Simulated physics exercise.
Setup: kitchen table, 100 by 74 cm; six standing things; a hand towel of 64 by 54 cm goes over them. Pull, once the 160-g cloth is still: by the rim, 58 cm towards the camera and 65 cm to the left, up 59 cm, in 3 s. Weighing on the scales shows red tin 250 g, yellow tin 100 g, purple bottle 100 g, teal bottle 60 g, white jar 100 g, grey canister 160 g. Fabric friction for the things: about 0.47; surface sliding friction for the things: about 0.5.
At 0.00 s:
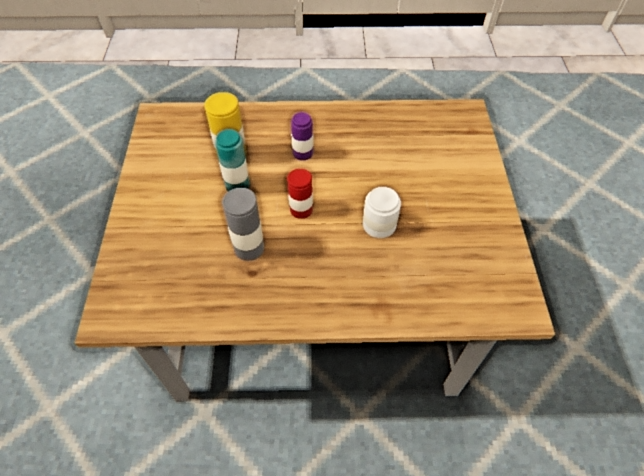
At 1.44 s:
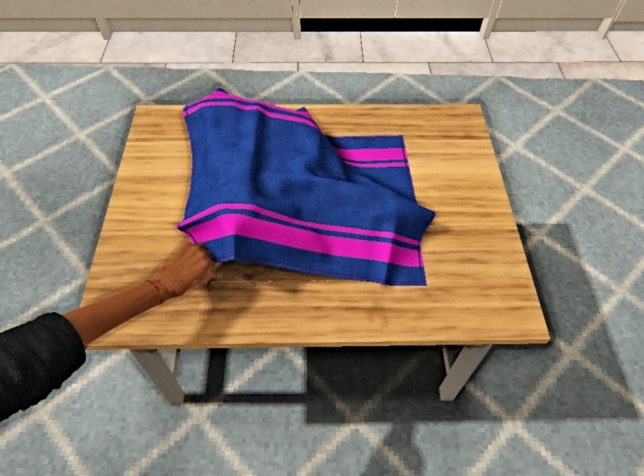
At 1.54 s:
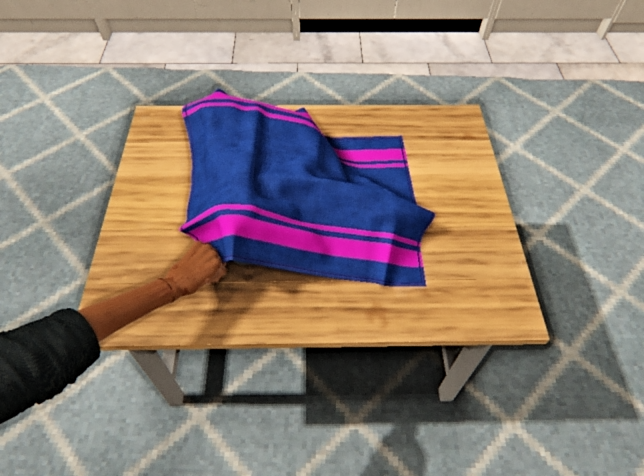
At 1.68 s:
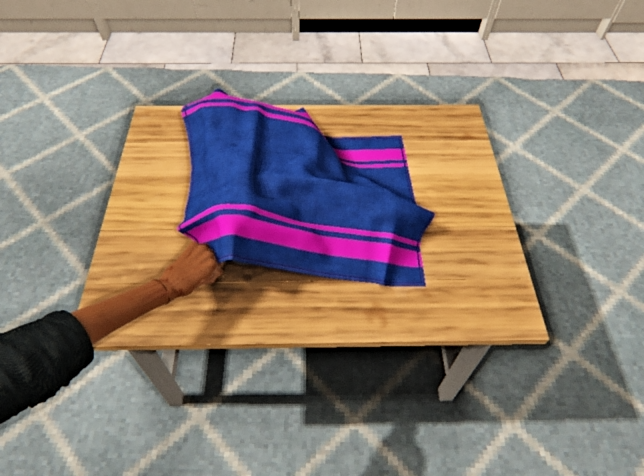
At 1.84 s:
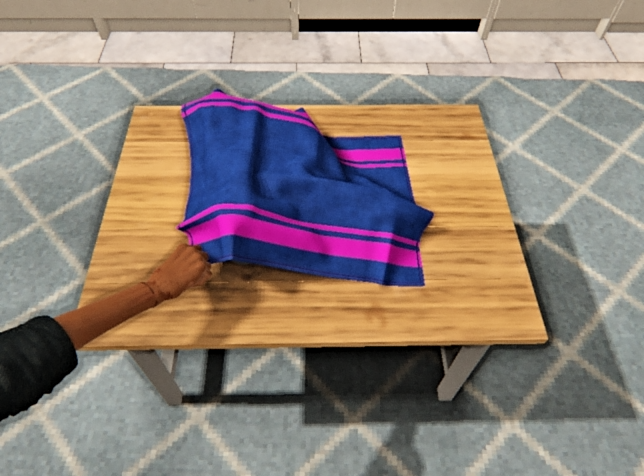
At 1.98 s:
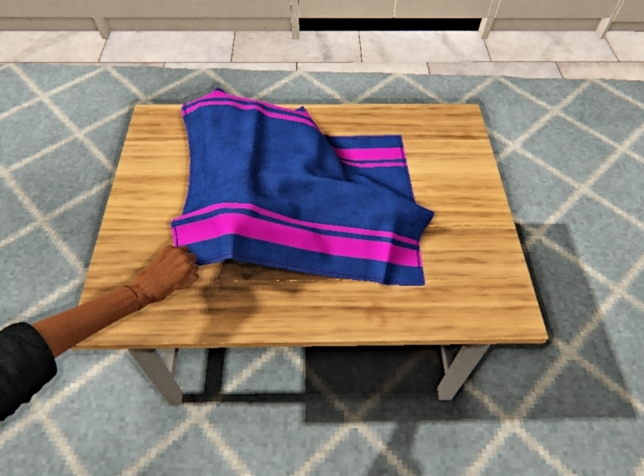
A blue hand towel with pink stripes covers the bottles, tins, canister and jar that stood on the wooden table, and a hand gripping its near left edge shifts slightly right, then back left, while the cloth barely moves.
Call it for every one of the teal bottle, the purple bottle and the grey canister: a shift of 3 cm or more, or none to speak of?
My call: Teal bottle shifts; purple bottle shifts; grey canister shifts.
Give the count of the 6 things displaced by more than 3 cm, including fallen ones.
3.
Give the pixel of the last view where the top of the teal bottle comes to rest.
It comes to rest at about (189, 204).
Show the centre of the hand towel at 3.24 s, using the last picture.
Close to (98, 327) in pixels.
At 2.6 s, middle of the hand towel at (252, 211); purple bottle on its side, 10 cm off its start, grey canister 8 cm off its start.
At 3.2 s, middle of the hand towel at (98, 327); grey canister on its side, 19 cm off its start, purple bottle on its side, 17 cm off its start, teal bottle on its side, 12 cm off its start.
At 3.9 s, middle of the hand towel at a place out of view; grey canister over the edge, purple bottle on its side, 18 cm off its start at (248, 189), teal bottle on its side, 12 cm off its start at (189, 204).
At 4.5 s, middle of the hand towel at a place out of view; grey canister over the edge, purple bottle on its side, 18 cm off its start, teal bottle on its side, 12 cm off its start.
At 5.3 s, middle of the hand towel at a place out of view; grey canister over the edge, purple bottle on its side, 18 cm off its start at (248, 189), teal bottle on its side, 12 cm off its start at (189, 204).
